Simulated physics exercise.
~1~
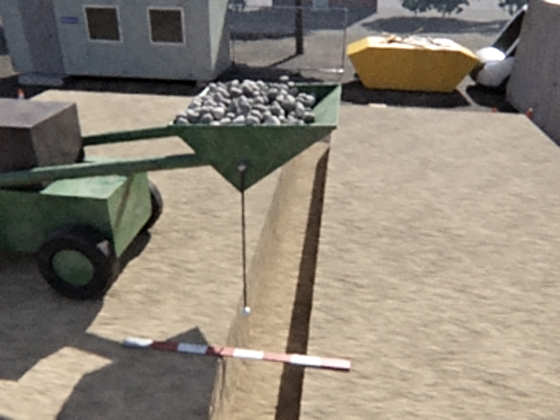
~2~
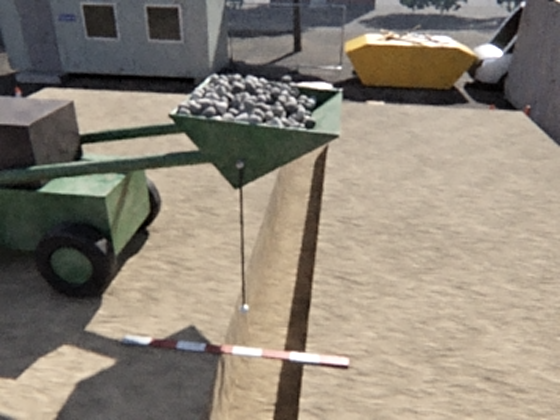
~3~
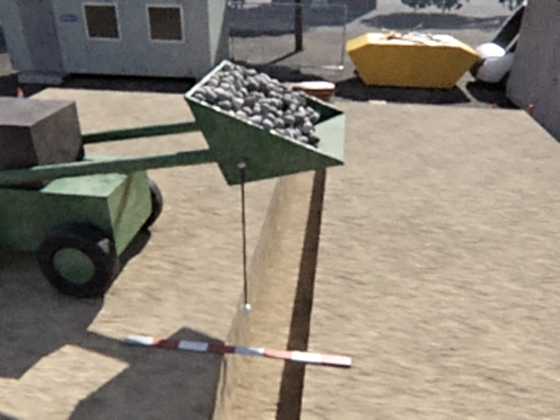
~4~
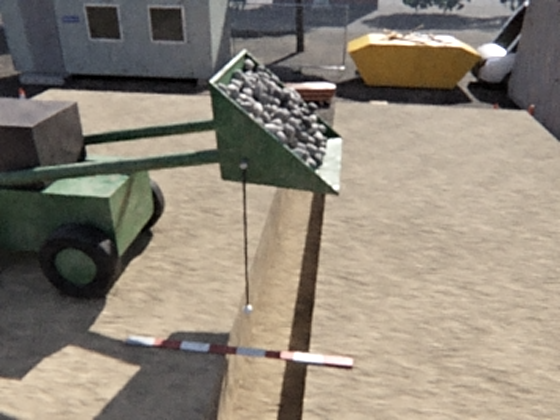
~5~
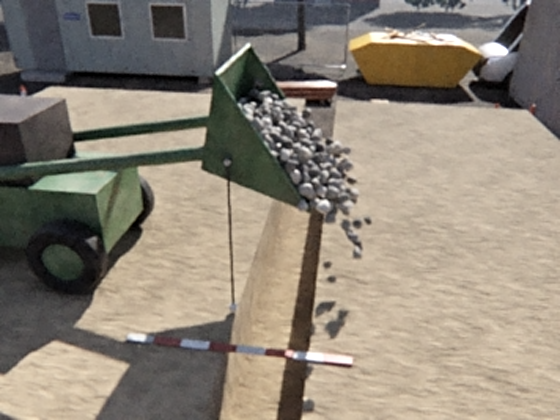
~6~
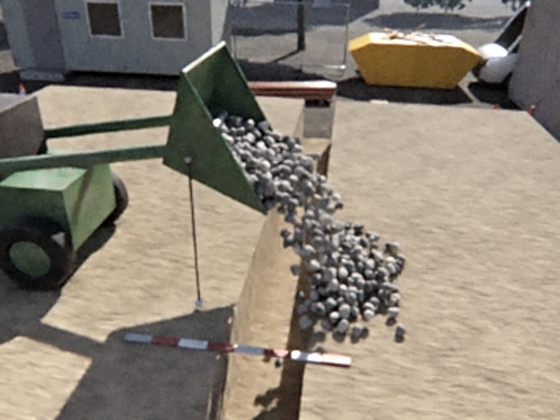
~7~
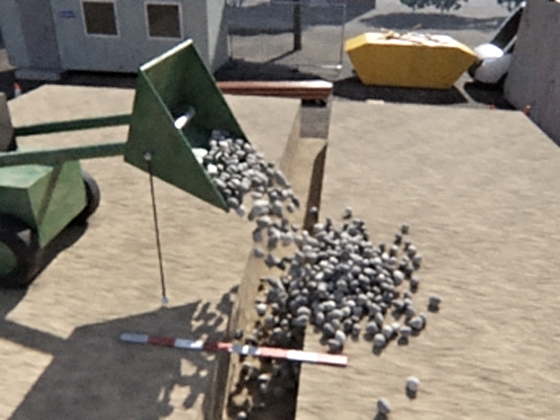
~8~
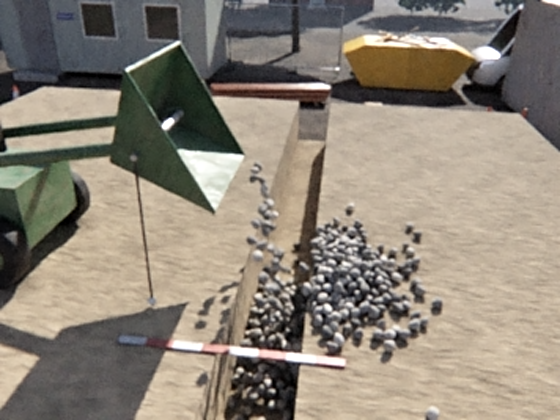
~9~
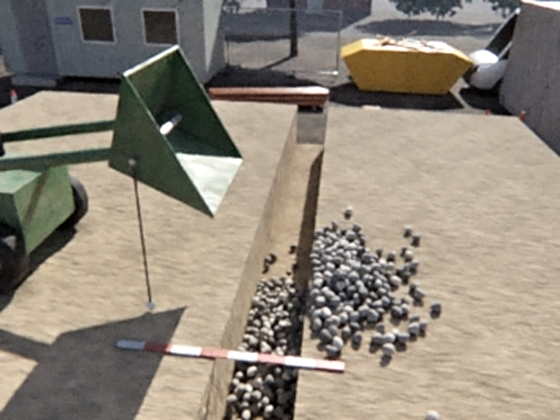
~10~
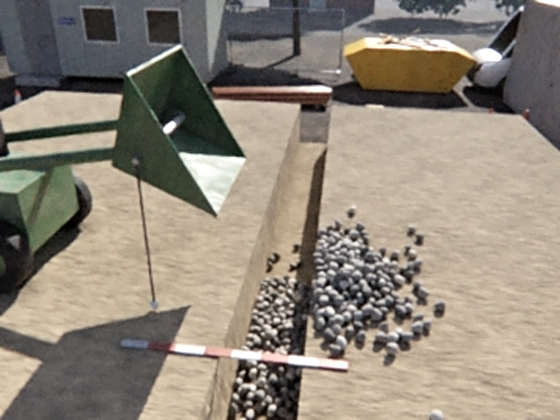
A green loader tips its bucket and backs left, spilling grey stones into and beyond a trench.
